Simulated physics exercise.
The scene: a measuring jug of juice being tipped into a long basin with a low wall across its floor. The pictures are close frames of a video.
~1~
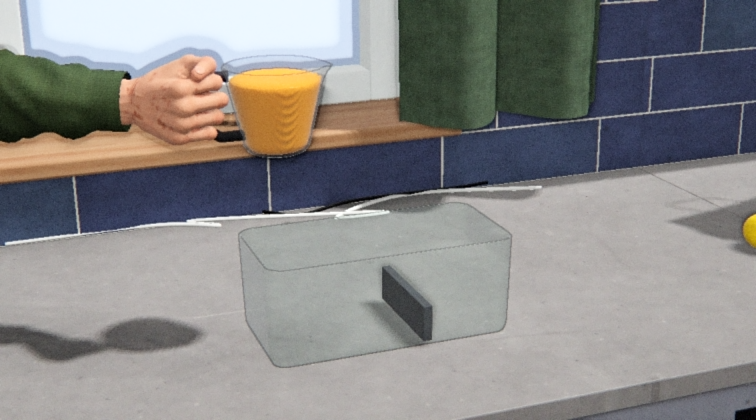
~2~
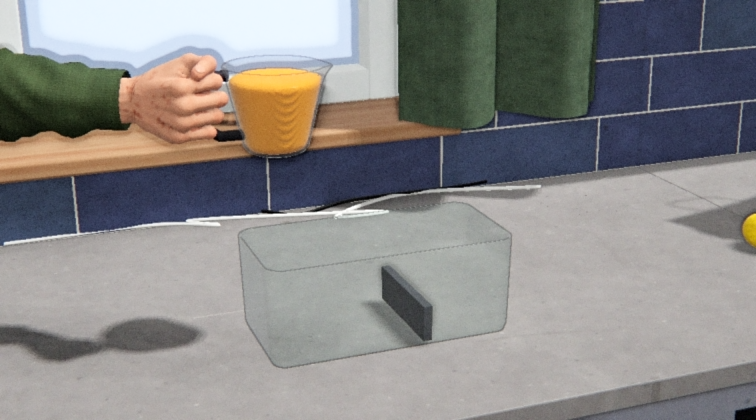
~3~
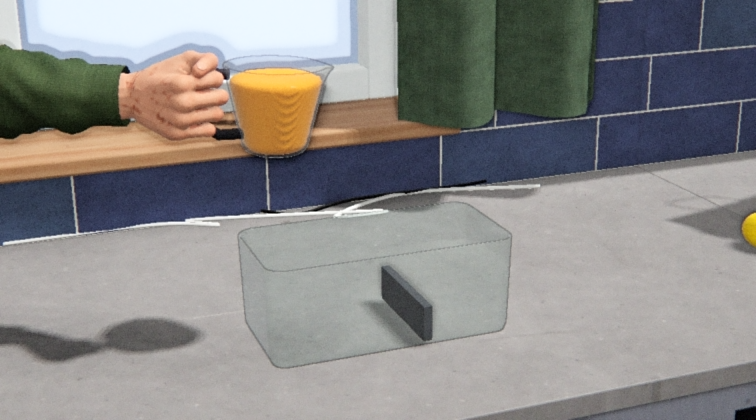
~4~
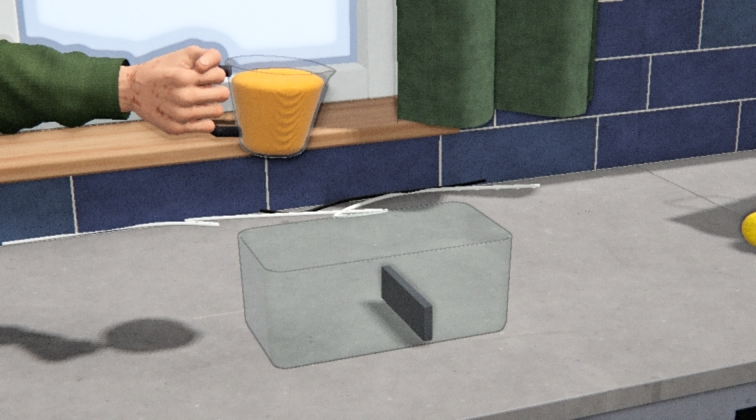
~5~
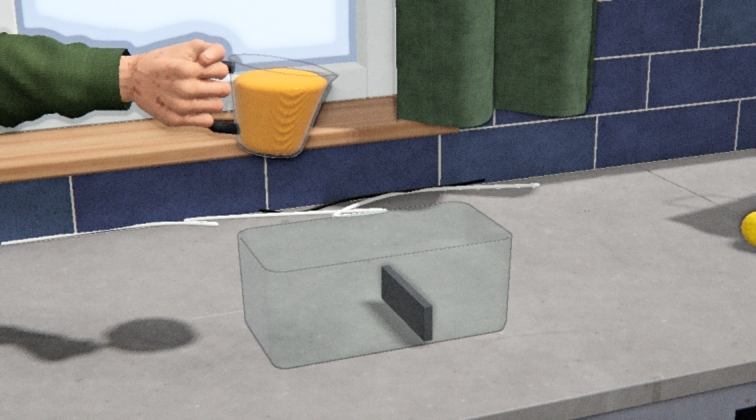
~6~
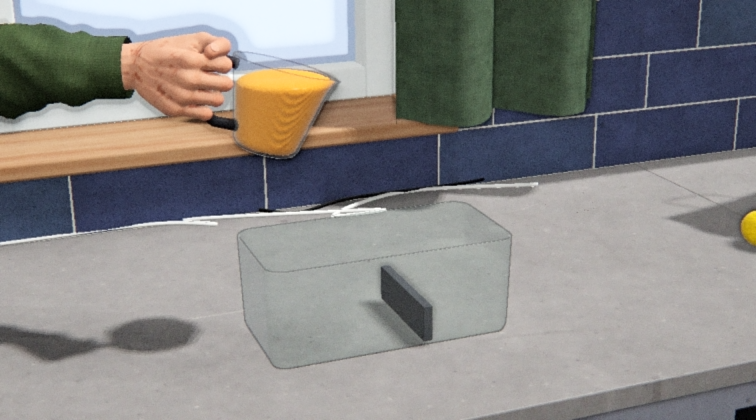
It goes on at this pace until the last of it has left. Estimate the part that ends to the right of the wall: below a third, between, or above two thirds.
In the end under a third is right of the wall.
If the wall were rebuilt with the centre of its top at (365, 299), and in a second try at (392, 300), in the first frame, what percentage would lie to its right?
The first gives 80 %, the second 45 %.
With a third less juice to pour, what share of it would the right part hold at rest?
About 5 per cent.
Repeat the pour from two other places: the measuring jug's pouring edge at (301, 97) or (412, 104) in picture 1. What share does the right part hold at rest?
About 5 and 80 per cent.
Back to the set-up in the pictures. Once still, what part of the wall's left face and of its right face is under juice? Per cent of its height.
Near 30 on the left, 10 on the right.
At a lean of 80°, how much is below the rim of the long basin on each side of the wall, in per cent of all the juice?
Some 15 per cent left and 5 right.
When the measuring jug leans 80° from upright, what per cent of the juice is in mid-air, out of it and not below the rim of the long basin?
It comes to 30 per cent or so.
A moment on, the measuring jug is tipped on its side and 50 per cent is still to pour, 13 is left of the wall and 5 right of it.
Next, the measuring jug is tipped right over and 2 per cent is still to pour, 75 is left of the wall and 15 right of it.
Then the measuring jug is tipped right over and 0 per cent is still to pour, 80 is left of the wall and 17 right of it.
Later the measuring jug is tipped right over and 0 per cent is still to pour, 80 is left of the wall and 17 right of it.
At rest 80 per cent lies left of the wall, 17 right of it and 3 outside.
